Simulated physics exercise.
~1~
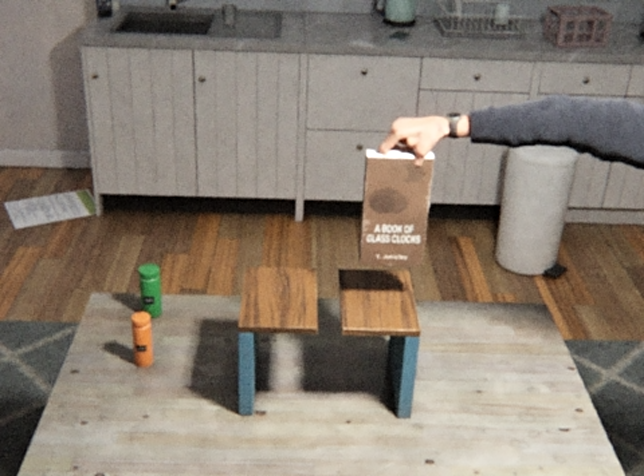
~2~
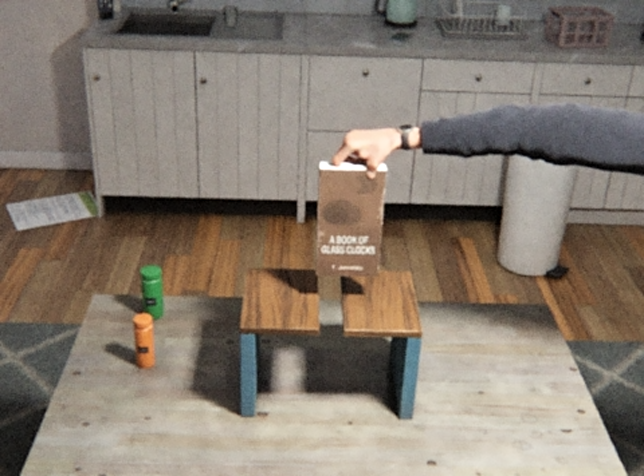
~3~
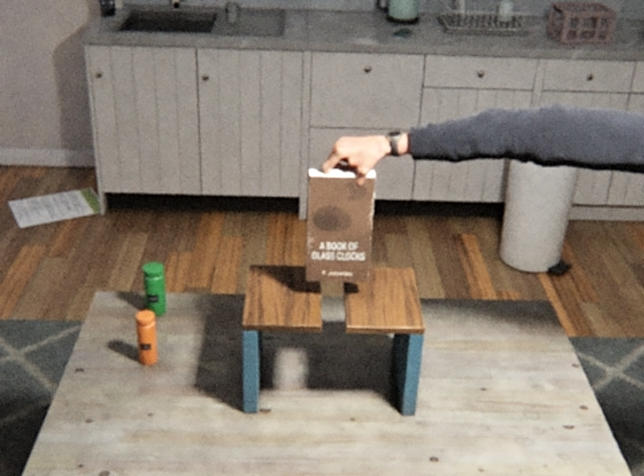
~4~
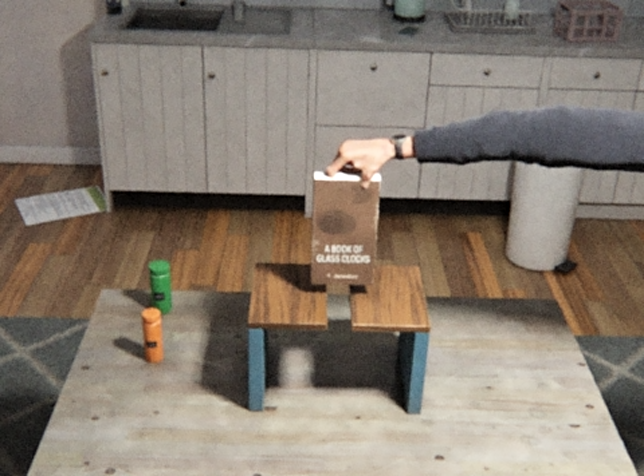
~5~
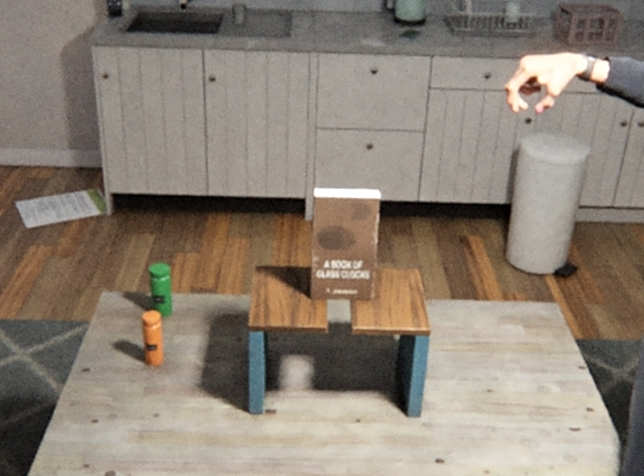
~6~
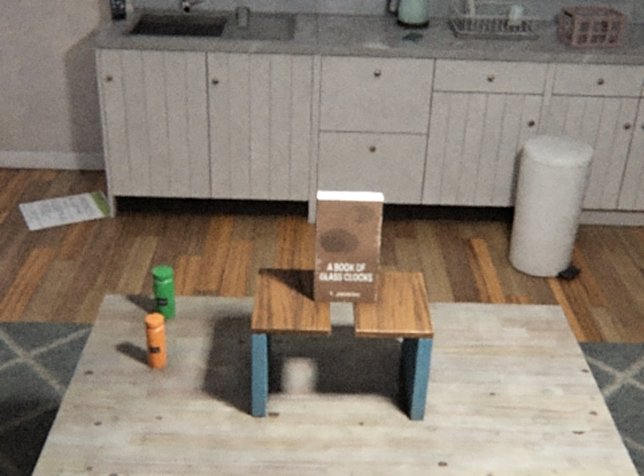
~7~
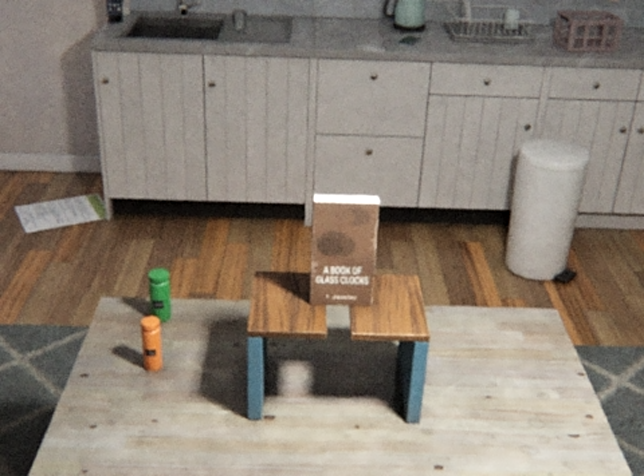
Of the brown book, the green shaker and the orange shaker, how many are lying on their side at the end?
None of them are lying on their side; the book and both shakers are all still upright.
